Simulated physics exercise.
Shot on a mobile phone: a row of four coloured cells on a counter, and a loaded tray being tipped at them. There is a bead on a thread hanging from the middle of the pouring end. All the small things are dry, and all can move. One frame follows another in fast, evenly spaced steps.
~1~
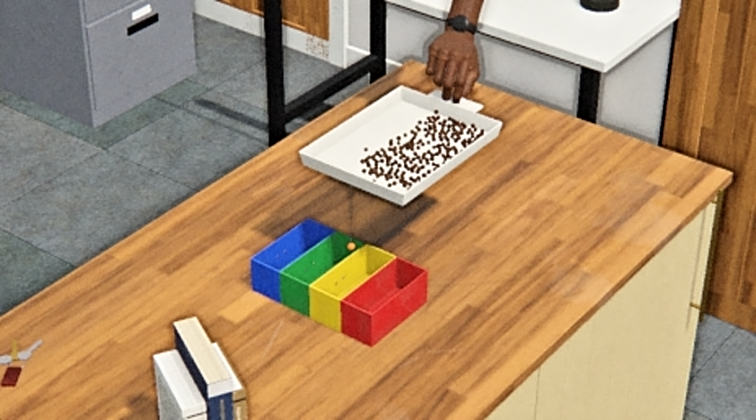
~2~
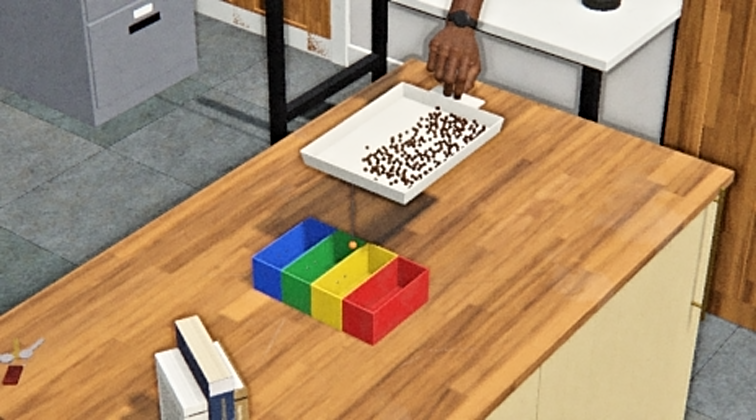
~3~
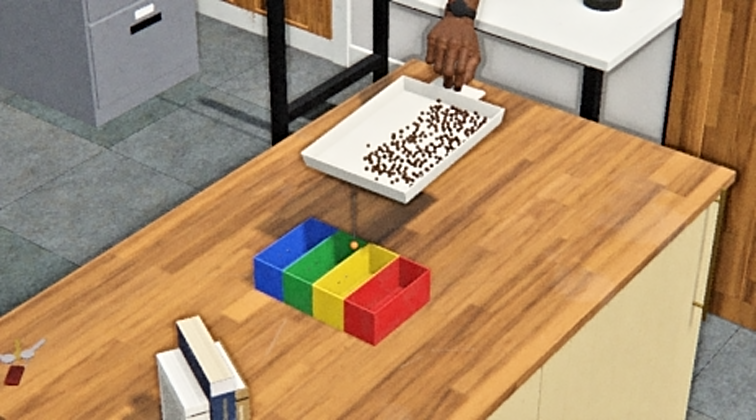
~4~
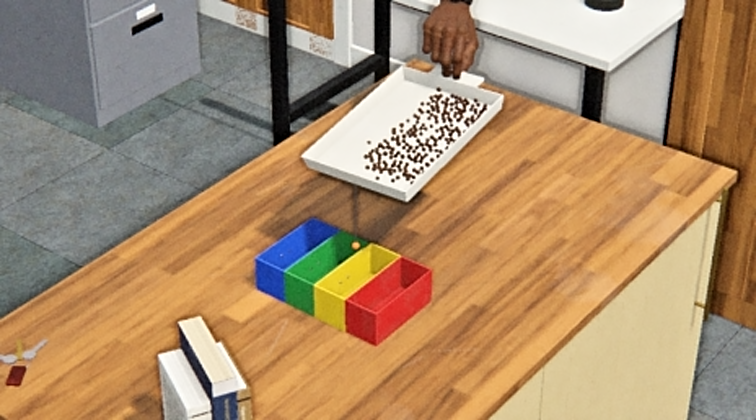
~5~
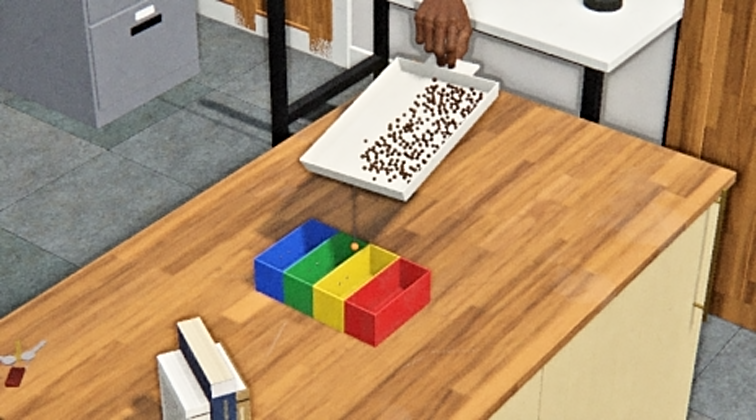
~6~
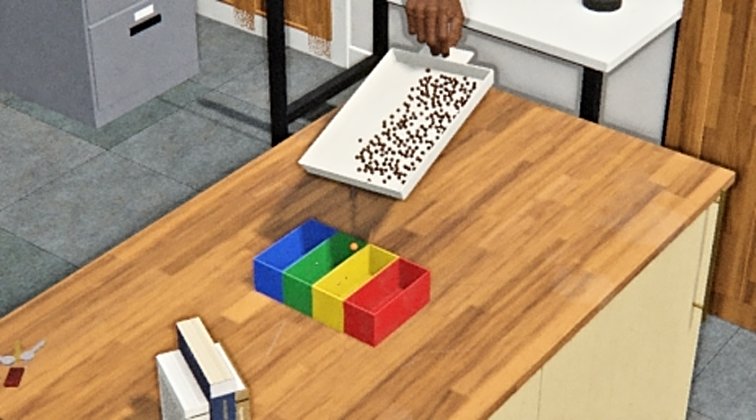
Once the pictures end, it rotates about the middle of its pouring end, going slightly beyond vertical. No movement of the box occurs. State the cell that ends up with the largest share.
It is the blue cell.
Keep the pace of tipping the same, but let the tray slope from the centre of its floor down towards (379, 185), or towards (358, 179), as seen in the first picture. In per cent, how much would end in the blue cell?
First heading 0 %, second heading 10 %.
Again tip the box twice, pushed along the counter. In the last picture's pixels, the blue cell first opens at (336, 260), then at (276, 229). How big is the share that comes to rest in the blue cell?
That makes 10 per cent, followed by 10 per cent.
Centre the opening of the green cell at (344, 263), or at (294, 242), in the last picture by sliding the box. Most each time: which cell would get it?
In order of the tries: Blue and the cell in green.
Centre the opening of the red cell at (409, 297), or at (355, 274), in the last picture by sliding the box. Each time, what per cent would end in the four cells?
You'd get 40 per cent first and 100 per cent second.
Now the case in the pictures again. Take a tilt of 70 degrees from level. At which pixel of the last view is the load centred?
I'd put the middle close to (324, 176).
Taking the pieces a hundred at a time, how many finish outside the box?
10 %.
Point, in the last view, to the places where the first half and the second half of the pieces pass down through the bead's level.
I'd put it at roughly (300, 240), and after that at roughly (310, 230).
Shortly afterwards, tray tipped steeply; the bulk on the tray; only a few in the blue cell; near a quarter falling or outside the box.
Next, tray tipped past a quarter turn; a little on the tray; near half in the blue cell; a little in the green cell; near a third falling or outside the box.
Some moments later, tray tipped past a quarter turn; the bulk in the blue cell; near a quarter in the green cell; a little falling or outside the box.
In the end, tray tipped past a quarter turn; the bulk in the blue cell; near a quarter in the green cell; none at all in the red cell; none at all in the yellow cell; a little outside the box.
